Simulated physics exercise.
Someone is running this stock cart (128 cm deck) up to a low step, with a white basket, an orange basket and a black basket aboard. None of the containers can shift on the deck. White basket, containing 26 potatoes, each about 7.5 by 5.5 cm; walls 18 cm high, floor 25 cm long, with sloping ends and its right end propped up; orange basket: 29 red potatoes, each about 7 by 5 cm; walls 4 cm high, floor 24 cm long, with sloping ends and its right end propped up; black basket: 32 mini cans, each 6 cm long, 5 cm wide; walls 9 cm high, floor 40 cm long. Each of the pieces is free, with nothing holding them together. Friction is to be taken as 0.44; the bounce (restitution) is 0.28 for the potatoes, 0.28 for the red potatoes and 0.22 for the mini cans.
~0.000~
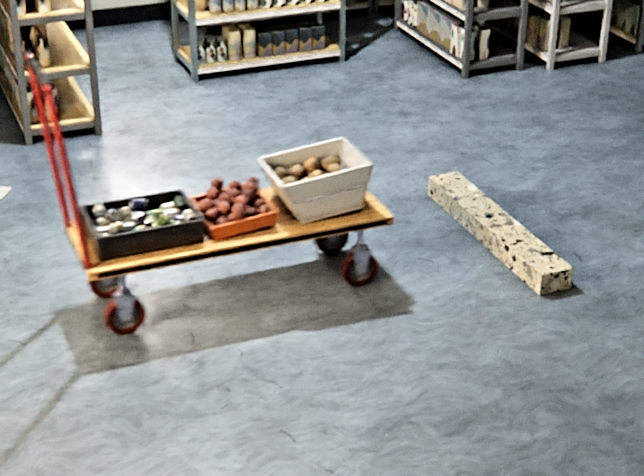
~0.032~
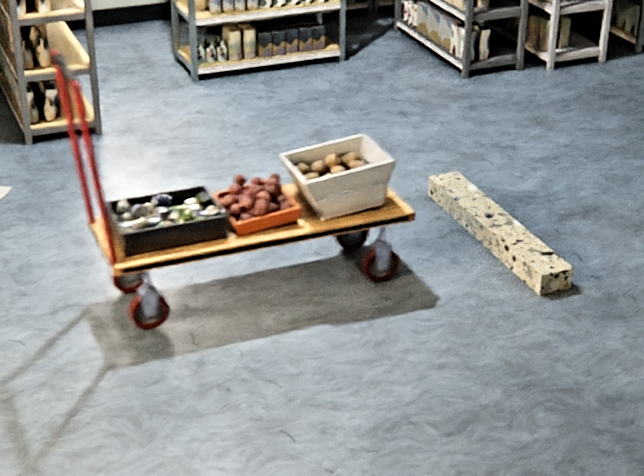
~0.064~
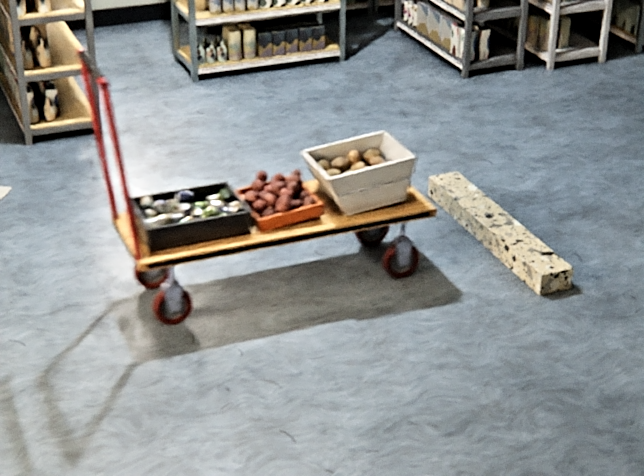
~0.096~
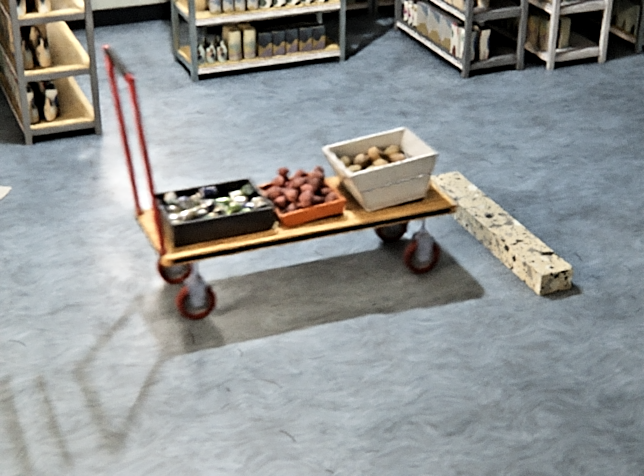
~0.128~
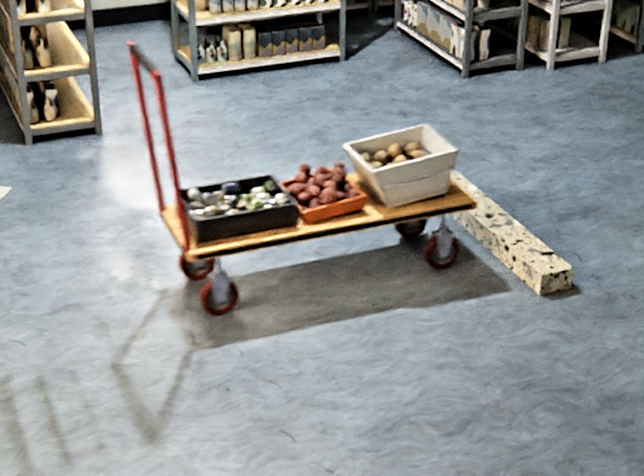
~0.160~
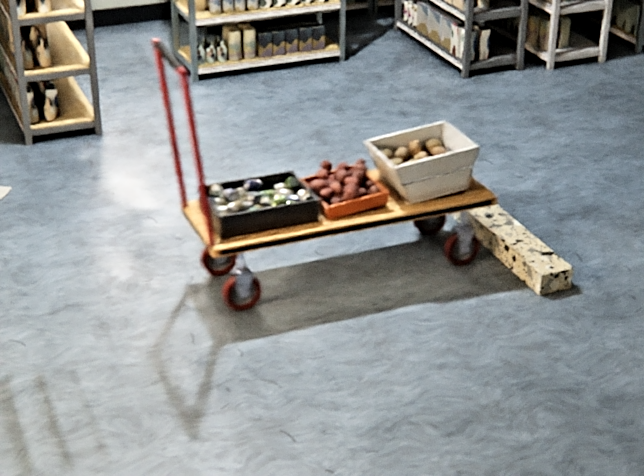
A flat stock cart carrying black, orange and white baskets of goods rolling steadily right across a floor toward a low speckled step.
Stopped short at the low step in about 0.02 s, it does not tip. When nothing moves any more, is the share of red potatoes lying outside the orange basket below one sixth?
No, above one sixth are outside.
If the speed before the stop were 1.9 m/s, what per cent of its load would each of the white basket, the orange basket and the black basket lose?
Then the white basket sheds 0 per cent of its load, the orange basket 40 per cent, and the black basket 0 per cent.
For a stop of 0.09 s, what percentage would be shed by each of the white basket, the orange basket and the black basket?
White basket 0 %, orange basket 40 %, black basket 20 %.
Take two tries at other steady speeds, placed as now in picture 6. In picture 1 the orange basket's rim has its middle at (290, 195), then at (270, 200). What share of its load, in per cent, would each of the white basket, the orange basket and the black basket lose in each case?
White basket: 0 / 0 percent; orange basket: 30 / 40 percent; black basket: 0 / 10 percent.
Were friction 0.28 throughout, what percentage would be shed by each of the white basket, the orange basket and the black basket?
White basket 0, orange basket 30, black basket 20 per cent.
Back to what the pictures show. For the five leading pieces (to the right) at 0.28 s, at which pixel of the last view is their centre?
Near (466, 142) in pixels.
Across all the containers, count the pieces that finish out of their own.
Total: Around 20.
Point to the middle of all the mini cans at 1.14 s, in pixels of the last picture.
Centre approx. (288, 199).
After 0.18 s, impact.
After 0.28 s, 0 of 26 out of the white basket, 6 of 29 out of the orange basket and 0 of 32 out of the black basket.
After 0.40 s, 0 of 26 out of the white basket, 12 of 29 out of the orange basket and 2 of 32 out of the black basket.
After 0.63 s, 0 of 26 out of the white basket, 15 of 29 out of the orange basket and 4 of 32 out of the black basket.
Final count (at 1.14 s), 0 of 26 out of the white basket, 15 of 29 out of the orange basket and 4 of 32 out of the black basket. Asked share, 15 of 29, 52 per cent.
